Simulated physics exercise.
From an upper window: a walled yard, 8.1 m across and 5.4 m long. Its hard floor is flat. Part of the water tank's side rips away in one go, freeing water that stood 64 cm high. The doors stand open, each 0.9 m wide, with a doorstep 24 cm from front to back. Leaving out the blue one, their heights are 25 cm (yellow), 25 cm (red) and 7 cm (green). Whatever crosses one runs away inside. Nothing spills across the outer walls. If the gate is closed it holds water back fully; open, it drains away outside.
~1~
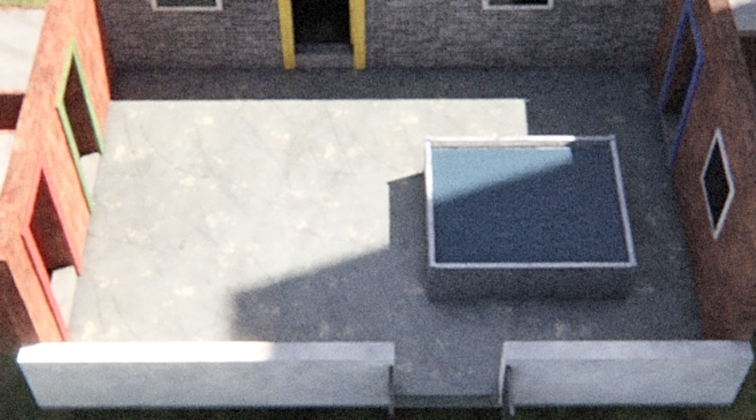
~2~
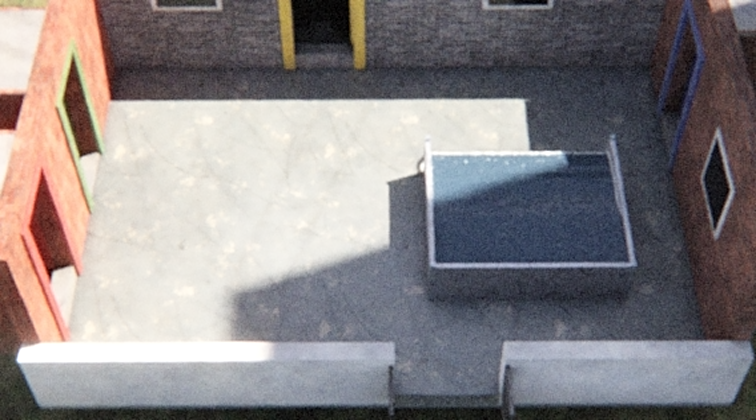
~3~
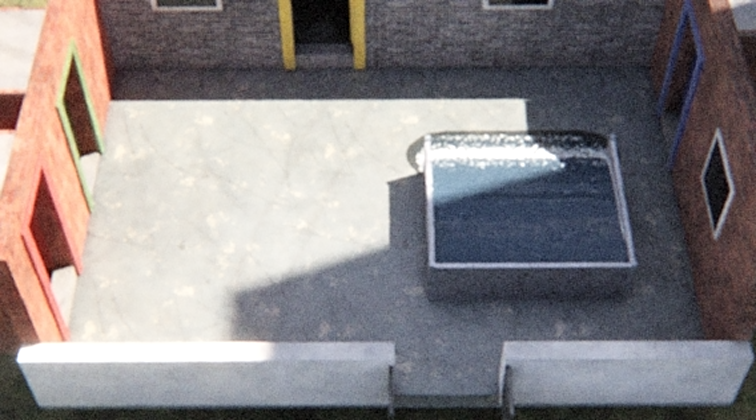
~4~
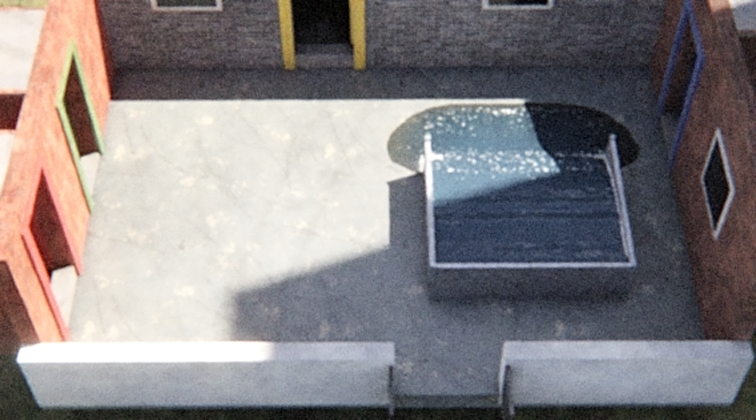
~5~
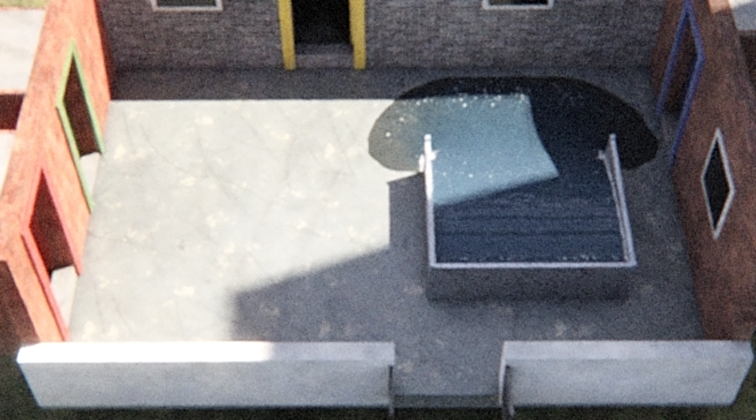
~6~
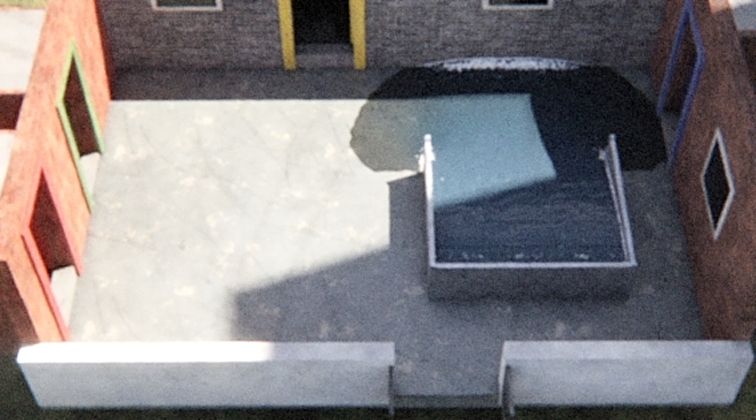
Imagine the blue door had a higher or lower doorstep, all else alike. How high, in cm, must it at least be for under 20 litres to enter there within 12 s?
It would have to be roughly 18 cm high.
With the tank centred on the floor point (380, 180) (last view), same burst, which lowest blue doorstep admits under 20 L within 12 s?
Some 18 cm.
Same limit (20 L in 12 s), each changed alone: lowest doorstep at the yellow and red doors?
About 9.5 cm at yellow and 10.0 cm at red.
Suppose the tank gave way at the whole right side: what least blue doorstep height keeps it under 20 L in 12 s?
Then roughly 20 cm.
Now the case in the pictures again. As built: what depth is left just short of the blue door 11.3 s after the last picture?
Some 6.5 cm.
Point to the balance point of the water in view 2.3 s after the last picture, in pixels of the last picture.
Near (482, 142).
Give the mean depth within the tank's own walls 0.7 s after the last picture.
Roughly 33 cm on average.
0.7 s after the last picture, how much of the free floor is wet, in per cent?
Near 20 per cent is wet.
Then, 0.7 s after the last picture water covers 20 % of the floor, deepest (46 cm) near (498, 83); 7 cm at the blue door, 0 litres in over its 12 cm doorstep.
Then, 2.3 s after the last picture water covers 45 % of the floor, deepest (35 cm) near (642, 82); 20 cm at the blue door, 17 litres in over its 12 cm doorstep.
Then, 11.3 s after the last picture water covers 100 % of the floor, deepest (13 cm) near (319, 75); 7 cm at the blue door, 70 litres in over its 12 cm doorstep.
At the blue door as built, the water peaked near 21 cm, 2.7 s after the last picture.
With a doorstep of 15 cm, 39 litres would have come in within the 12 s; with 20 cm, 10 litres. So under 20 litres takes about 18 cm.
